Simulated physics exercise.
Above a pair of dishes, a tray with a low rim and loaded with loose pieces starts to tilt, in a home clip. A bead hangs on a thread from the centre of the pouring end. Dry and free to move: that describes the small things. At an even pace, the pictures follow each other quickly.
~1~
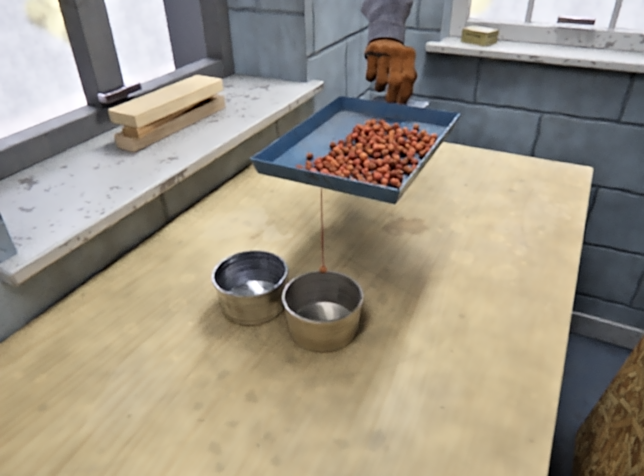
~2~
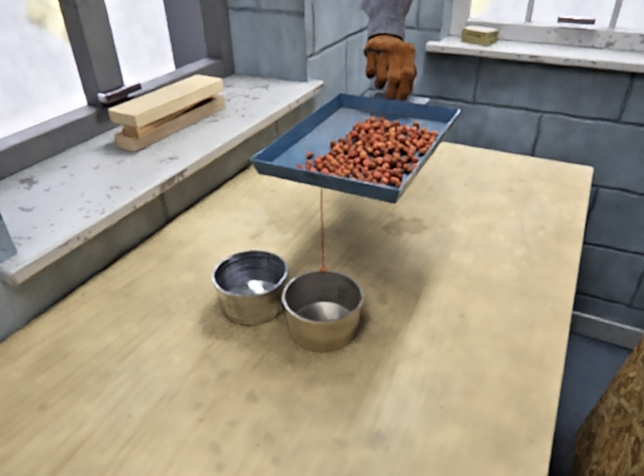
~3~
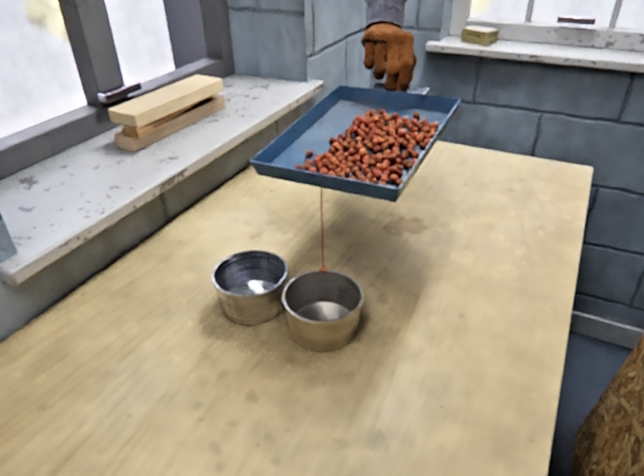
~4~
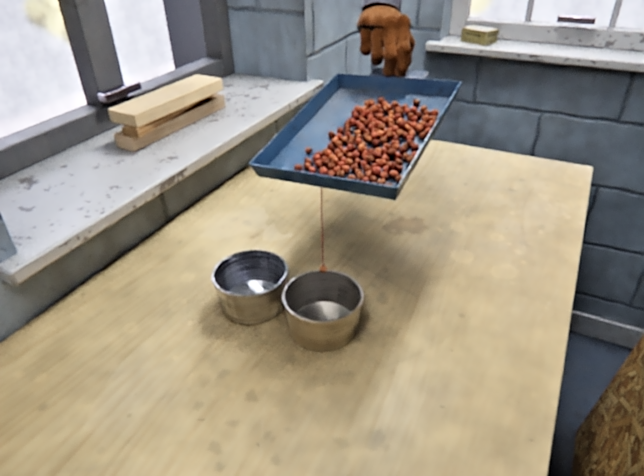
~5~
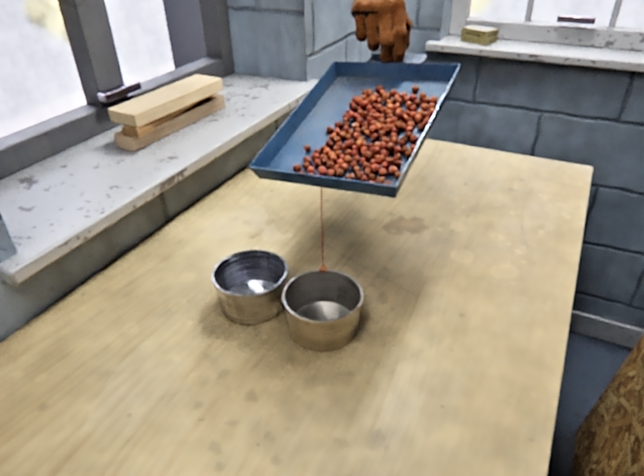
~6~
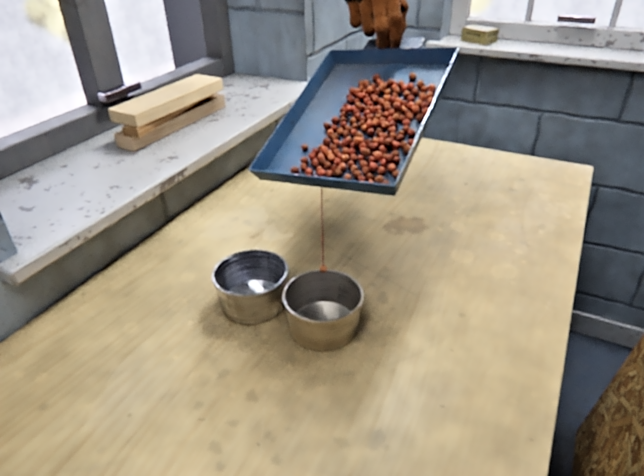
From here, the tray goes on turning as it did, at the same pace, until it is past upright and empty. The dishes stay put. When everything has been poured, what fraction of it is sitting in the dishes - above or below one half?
Most of the load is not lost.
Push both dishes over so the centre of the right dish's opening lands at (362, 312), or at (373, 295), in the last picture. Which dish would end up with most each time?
Trial one goes to the left of the two, trial two to the left of the two.
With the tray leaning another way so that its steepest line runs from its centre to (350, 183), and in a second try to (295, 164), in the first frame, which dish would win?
The right-side dish, then the left-side dish.
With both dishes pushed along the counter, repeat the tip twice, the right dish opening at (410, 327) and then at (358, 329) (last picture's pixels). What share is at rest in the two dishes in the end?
10 and 40 in a hundred.
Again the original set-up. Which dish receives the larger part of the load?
The fuller one is the left side.
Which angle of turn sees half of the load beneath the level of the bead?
About 110 degrees.
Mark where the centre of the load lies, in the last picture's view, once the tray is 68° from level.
I'd put the middle of the pieces at roughly (305, 153).
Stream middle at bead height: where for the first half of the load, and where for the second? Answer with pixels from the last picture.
Initially about (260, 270); subsequently about (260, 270).
Shortly afterwards, tray tipped steeply; all but a few on the tray; only a few in the air.
Next, tray tipped past a quarter turn; near a quarter on the tray; a little in the right dish; near half in the left dish; a little outside both; near a quarter in the air.
Some moments later, tray tipped past a quarter turn; a little in the right dish; near two thirds in the left dish; near a quarter outside both; only a few in the air.
In the end, tray tipped past a quarter turn; a little in the right dish; near two thirds in the left dish; near a quarter outside both; only a few in the air.
